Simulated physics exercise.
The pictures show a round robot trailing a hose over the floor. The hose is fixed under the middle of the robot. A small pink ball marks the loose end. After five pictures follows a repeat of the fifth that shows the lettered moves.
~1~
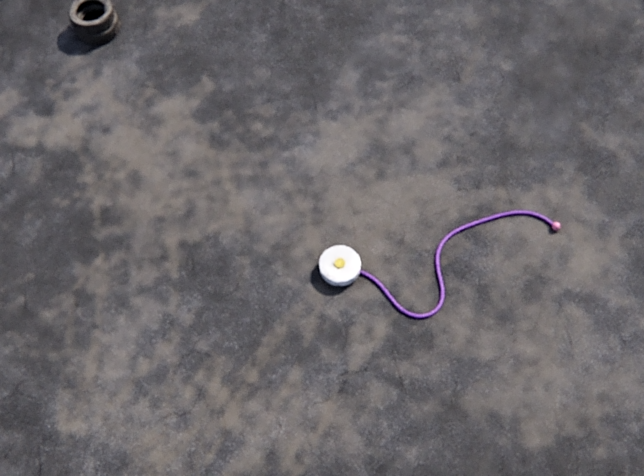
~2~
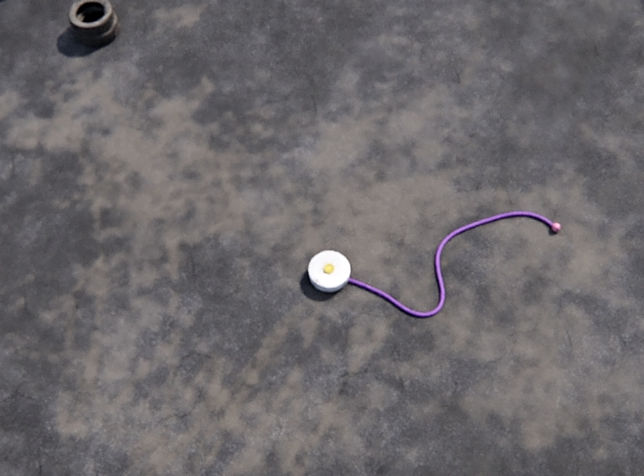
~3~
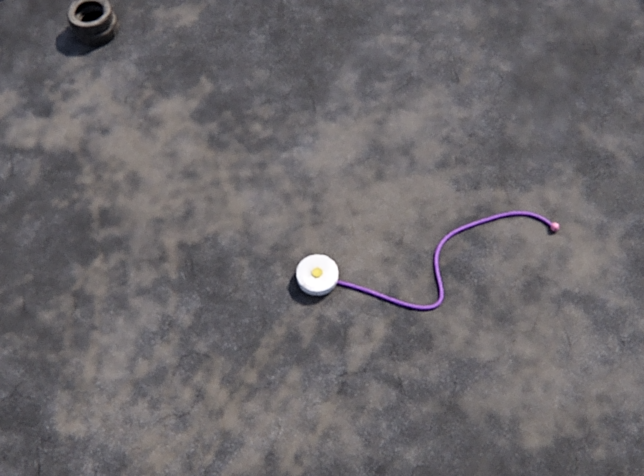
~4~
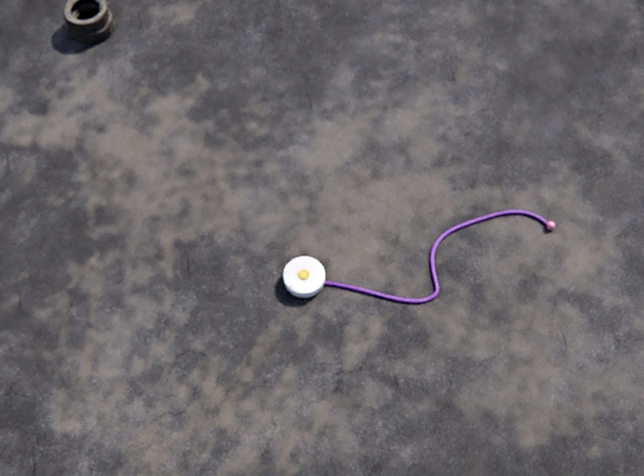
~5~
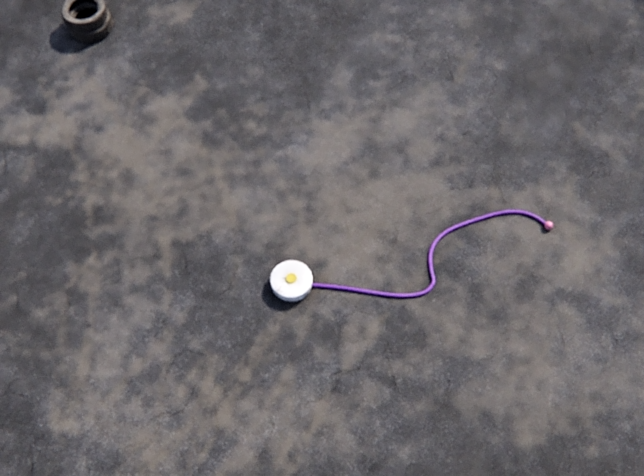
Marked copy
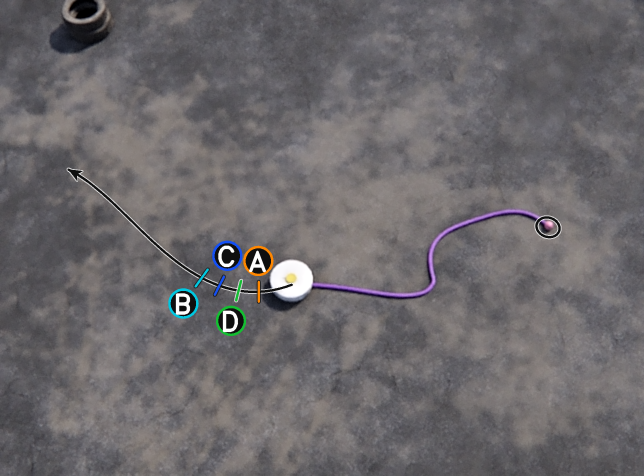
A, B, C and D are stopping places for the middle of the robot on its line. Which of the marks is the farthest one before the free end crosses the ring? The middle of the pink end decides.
D is the last safe stop.
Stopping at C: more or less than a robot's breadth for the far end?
By then, less.
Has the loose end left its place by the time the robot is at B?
Yes.
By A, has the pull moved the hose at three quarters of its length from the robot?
No.
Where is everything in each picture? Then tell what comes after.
Robot (340, 266); free end (556, 226), in the first frame.
Robot (329, 272); free end (556, 227), in the second frame.
Robot (317, 276); free end (555, 227), in the third frame.
Robot (304, 278); free end (551, 226), in the fourth frame.
Robot (292, 281); free end (549, 226), in the fifth frame.
On the marked copy, A at (259, 292); B at (202, 278); C at (219, 286); D at (239, 291); the ring at (548, 227); the route from (292, 285) via (162, 250) to (68, 170).
With D. Early on, robot (274, 287), middle of the hose (430, 266), free end (549, 226).
Further on, robot (255, 289), middle of the hose (415, 260), free end (549, 225).
At the end, robot (238, 287), middle of the hose (400, 257), free end (545, 222); the free end is still in its ring.
As for the rest, A is safe but short; B drags the free end to (516, 220); C drags the free end to (531, 219).
